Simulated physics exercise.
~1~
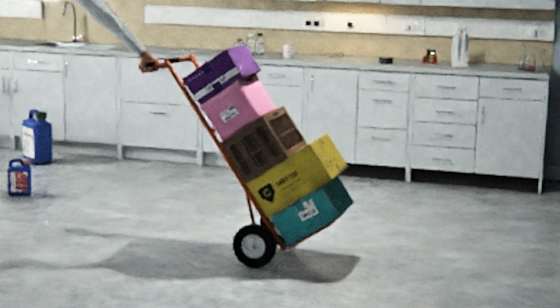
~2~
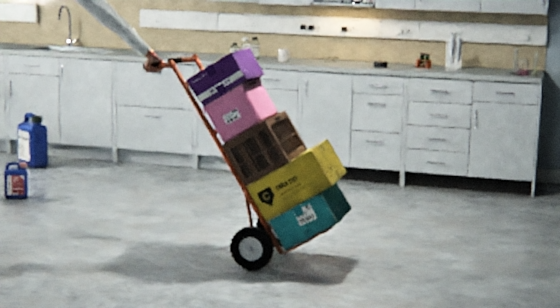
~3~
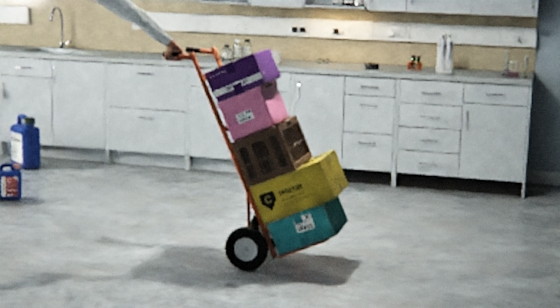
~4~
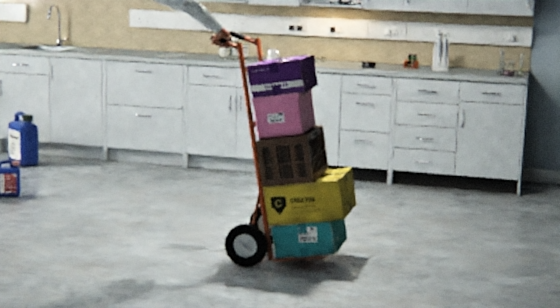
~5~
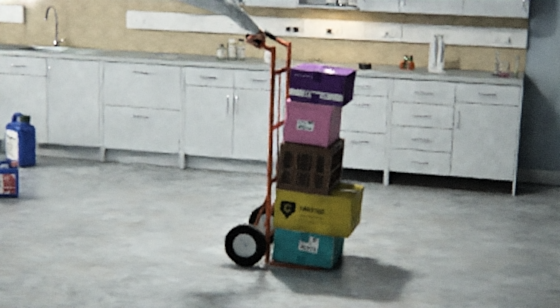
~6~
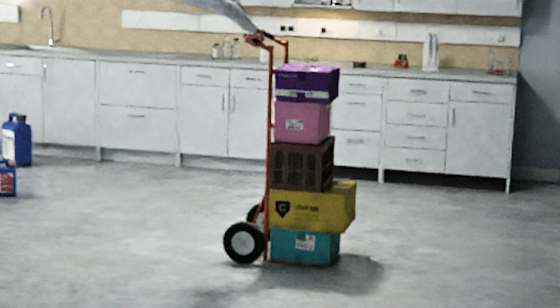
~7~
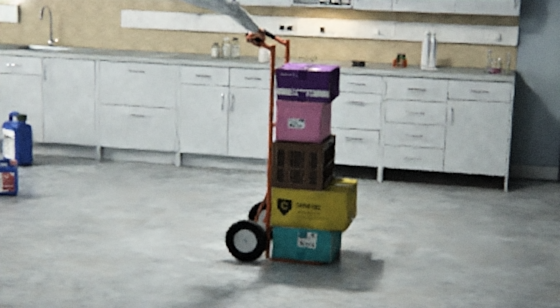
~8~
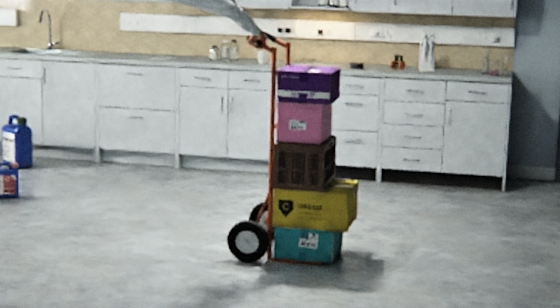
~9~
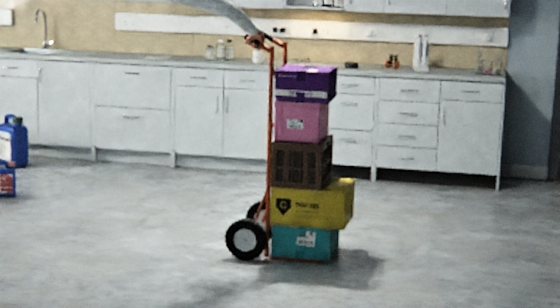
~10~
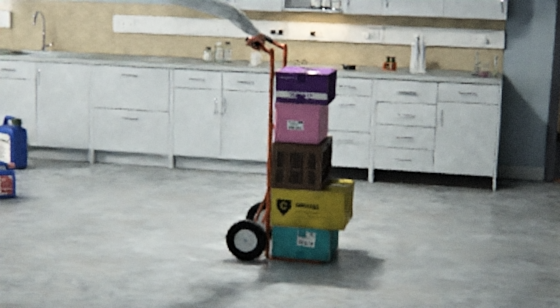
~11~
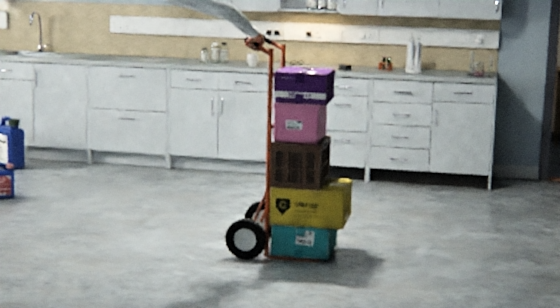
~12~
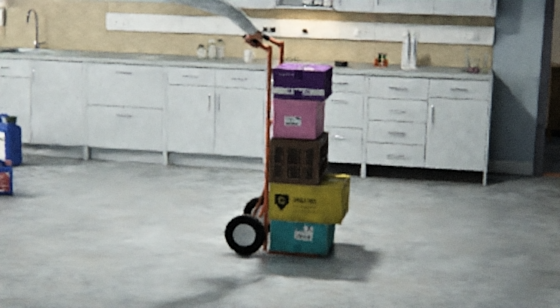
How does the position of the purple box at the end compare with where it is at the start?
At the end the purple box is clearly farther to the right than at the start, at nearly the same height in view. It begins leaning out to the left of the lower boxes and finishes roughly above them in the upright stack.
